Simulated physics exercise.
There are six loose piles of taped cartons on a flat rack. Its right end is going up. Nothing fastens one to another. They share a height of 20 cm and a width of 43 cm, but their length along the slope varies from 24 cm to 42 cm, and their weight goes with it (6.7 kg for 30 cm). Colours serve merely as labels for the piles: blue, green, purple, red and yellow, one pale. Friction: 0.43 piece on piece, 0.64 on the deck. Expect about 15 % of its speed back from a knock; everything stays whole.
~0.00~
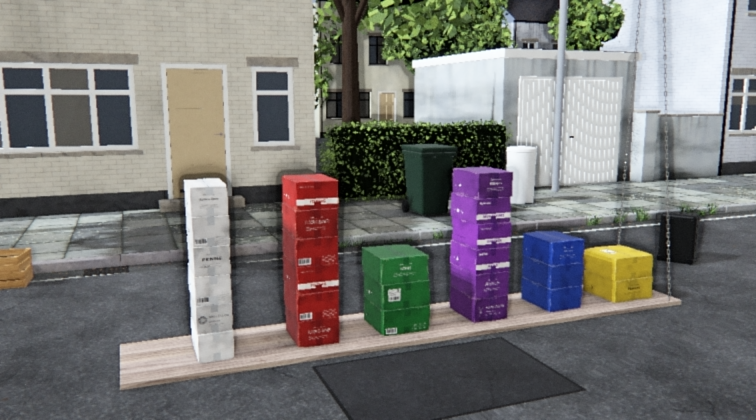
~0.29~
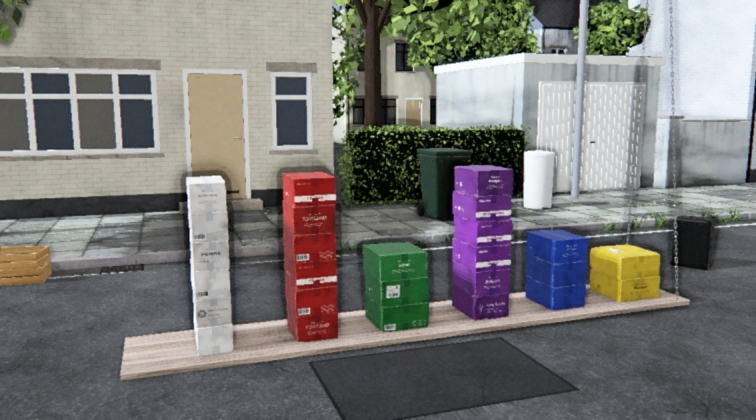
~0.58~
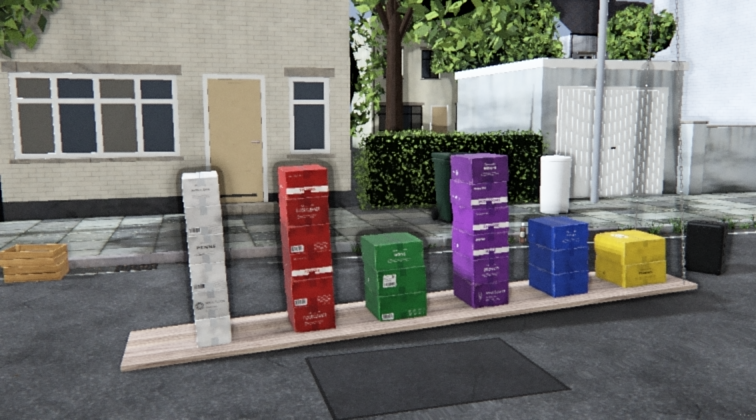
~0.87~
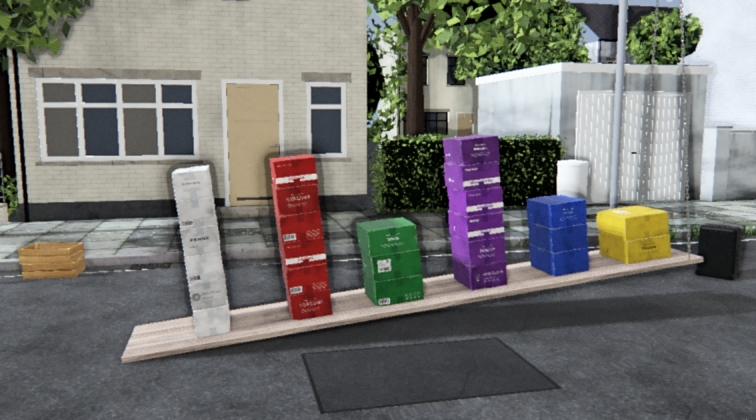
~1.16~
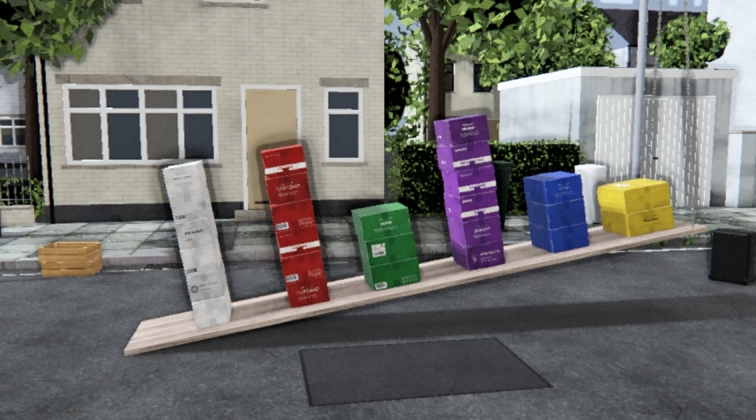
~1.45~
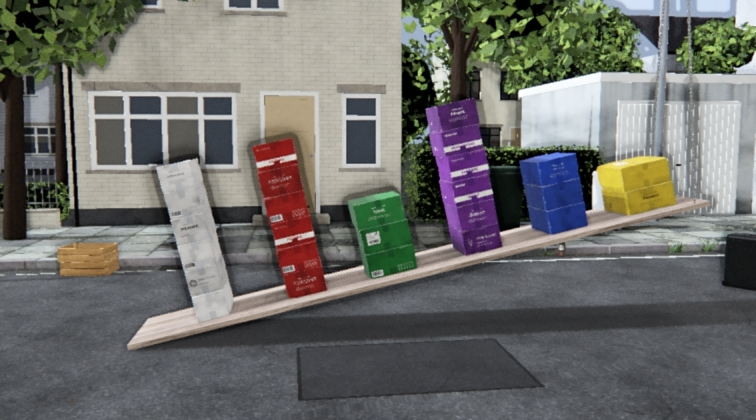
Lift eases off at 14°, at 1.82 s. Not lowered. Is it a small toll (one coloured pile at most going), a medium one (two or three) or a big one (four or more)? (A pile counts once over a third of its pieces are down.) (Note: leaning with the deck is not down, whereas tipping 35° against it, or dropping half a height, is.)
A medium one.
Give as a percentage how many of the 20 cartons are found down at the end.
Estimate: Close to 70%.
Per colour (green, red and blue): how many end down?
Count - green = 2; red = 6; blue = 0.
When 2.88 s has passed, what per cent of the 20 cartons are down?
It's 50 percent at that point.
Around 1.84 s, slope 14°; none of the 20 other cartons down, 6 disturbed; top purple carton displaced 29 mm; top red carton displaced 28 mm.
Around 2.44 s, slope 14°; none of the 20 other cartons down, 12 disturbed; top red carton tipped 16°; top purple carton tipped 15°.
Around 2.88 s, slope 14°; 10 of the 20 other cartons down; top purple carton on its side; top red carton on its side.
Around 3.42 s, slope 14°; 14 of the 20 other cartons down; top red carton on its side; top purple carton on its side.
Finally (4.4 s), slope 14°; 14 of the 20 other cartons down; top green carton on its side; top purple carton on its side. Wrecked, green, purple and red. Seen by the last camera, middles, top green carton near (290, 264), top purple carton near (266, 275).
